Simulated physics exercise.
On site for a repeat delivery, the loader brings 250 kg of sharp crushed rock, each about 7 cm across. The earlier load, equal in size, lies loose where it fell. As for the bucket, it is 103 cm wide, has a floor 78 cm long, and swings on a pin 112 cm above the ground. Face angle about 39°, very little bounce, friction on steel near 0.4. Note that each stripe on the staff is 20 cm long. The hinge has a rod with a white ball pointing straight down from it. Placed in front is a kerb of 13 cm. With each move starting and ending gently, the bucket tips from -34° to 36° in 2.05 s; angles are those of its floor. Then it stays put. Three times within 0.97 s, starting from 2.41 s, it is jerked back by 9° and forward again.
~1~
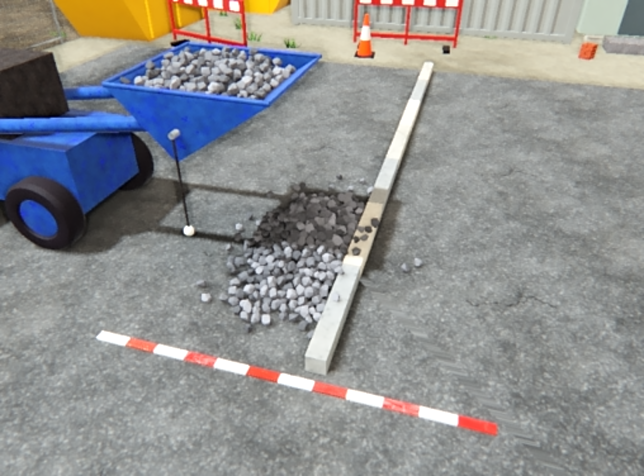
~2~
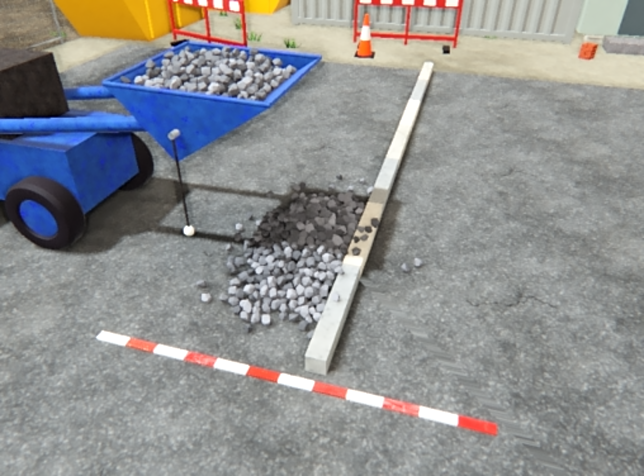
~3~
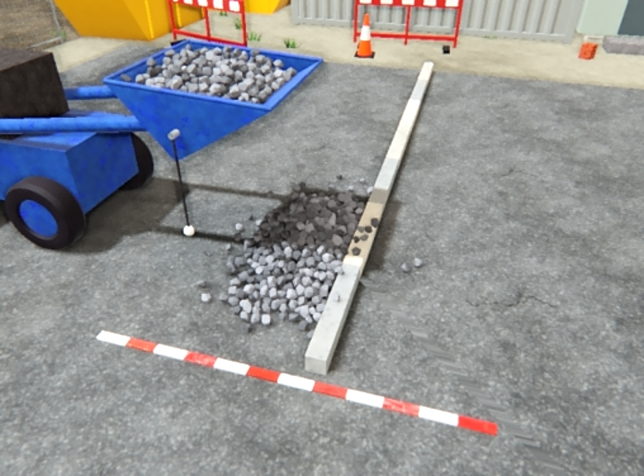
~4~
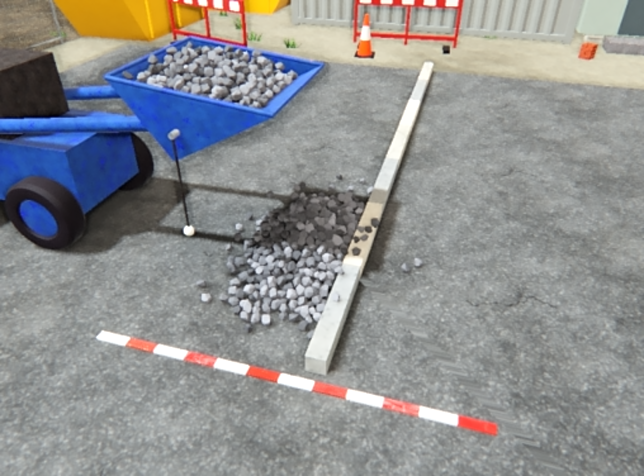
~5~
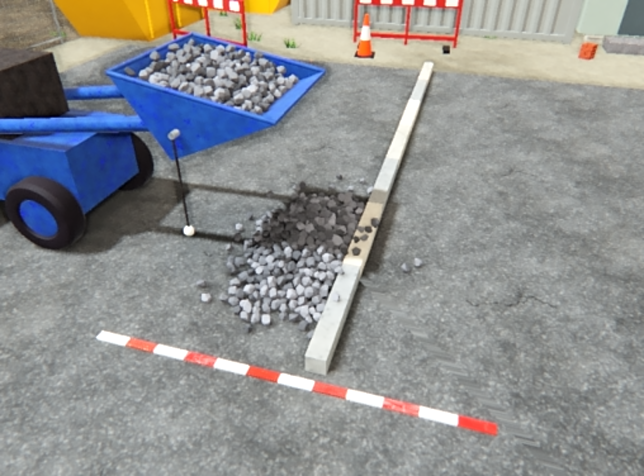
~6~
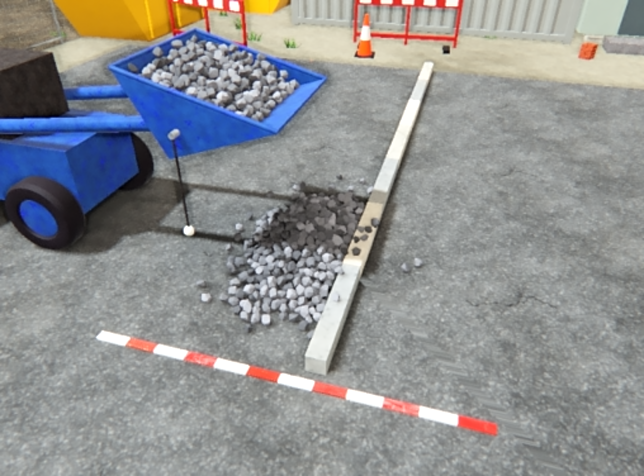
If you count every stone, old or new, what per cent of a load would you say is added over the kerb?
I would say about 20 per cent.
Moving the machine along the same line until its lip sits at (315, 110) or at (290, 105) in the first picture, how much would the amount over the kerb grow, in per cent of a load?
First place about 60 %, second about 40 %.
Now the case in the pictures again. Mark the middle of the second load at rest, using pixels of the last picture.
They settle centred around (332, 235).
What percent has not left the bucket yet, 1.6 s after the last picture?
That works out to about 45 %.
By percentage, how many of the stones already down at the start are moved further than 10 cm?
Estimate: 0 %, roughly.
Then, 0.9 s after the last picture the floor is at 25°; in per cent of one load, 100 in the bucket, 100 on this side of the kerb; the foremost stones are at (374, 249).
Then, 1.6 s after the last picture the floor is at 36°; in per cent of one load, 44 in the bucket, 156 on this side of the kerb; the foremost stones are at (376, 243).
Then, 3.2 s after the last picture the floor is at 36°; in per cent of one load, 0 in the bucket, 180 on this side of the kerb, 20 over the kerb; the foremost stones are at (440, 297).
Then, 5.7 s after the last picture the floor is at 36°; in per cent of one load, 0 in the bucket, 180 on this side of the kerb, 20 over the kerb; the foremost stones are at (440, 297). Net gain over the kerb, 20.
